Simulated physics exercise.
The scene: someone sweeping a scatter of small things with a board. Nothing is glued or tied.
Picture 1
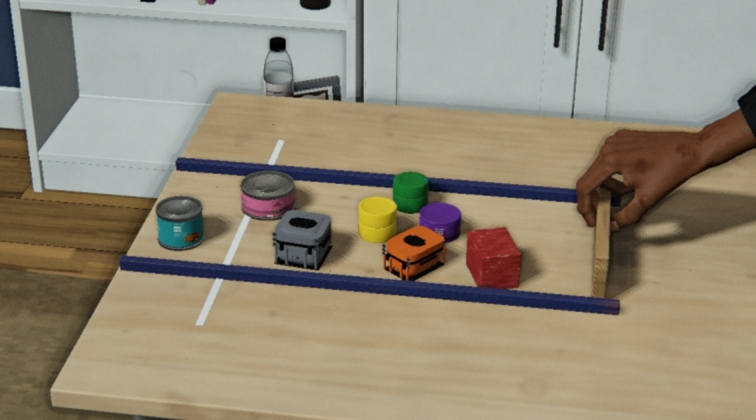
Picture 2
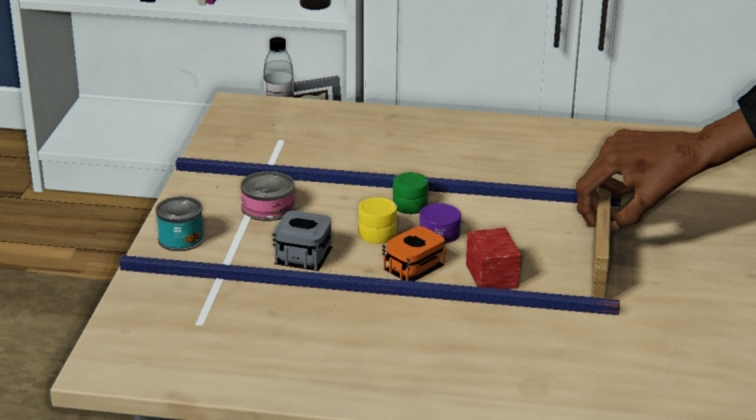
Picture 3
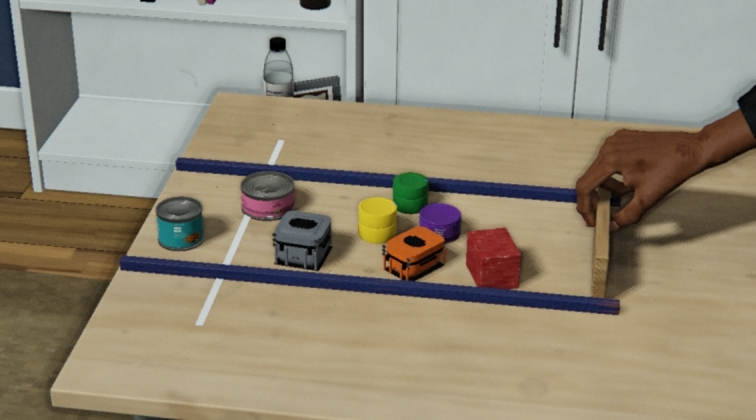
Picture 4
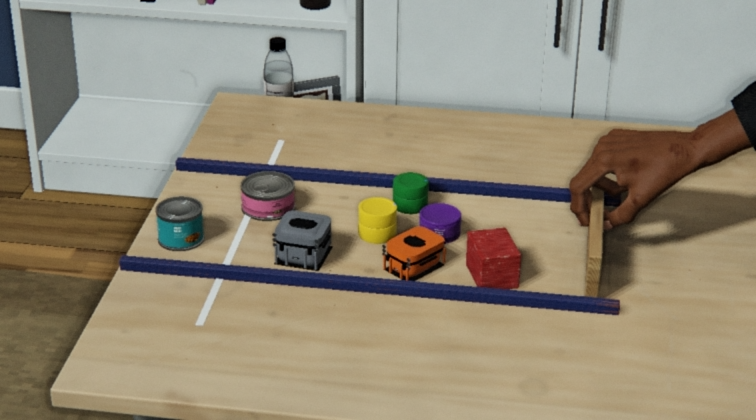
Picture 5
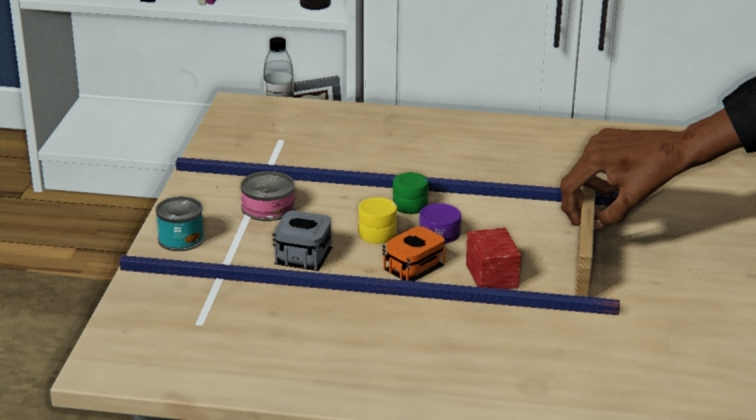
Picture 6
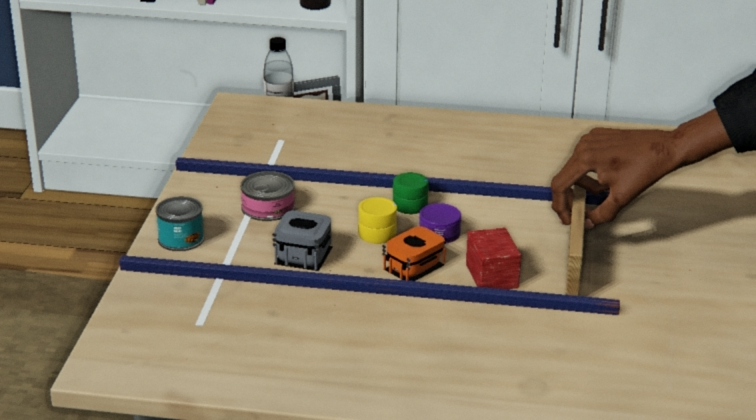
A hand held a wooden board upright at the right end of two blue rails, then slid it slightly left toward a red block, while the scattered tins, cases and colored tubs stayed still.
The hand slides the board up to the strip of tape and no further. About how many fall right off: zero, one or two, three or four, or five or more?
The number that fall off is one or two.
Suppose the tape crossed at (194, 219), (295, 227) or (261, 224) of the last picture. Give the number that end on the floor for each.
In that order 4, 0 and 1.
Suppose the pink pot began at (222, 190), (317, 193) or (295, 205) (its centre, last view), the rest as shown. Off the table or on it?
In turn it survives; holds on; remains up.
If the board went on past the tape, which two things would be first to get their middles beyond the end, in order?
In order: The turquoise pot, the grey case.
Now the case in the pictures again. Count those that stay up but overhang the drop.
1 of them.
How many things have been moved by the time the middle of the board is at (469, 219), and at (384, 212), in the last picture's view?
2 and 6.
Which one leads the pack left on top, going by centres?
The grey case ends nearest.
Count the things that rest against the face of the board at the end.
That makes 3.
Soon after, none off yet; turquoise pot at rest near (180, 224); pink pot at rest near (268, 196); grey case at rest near (303, 240).
At rest, the number that fall off is one or two; fallen, turquoise pot.
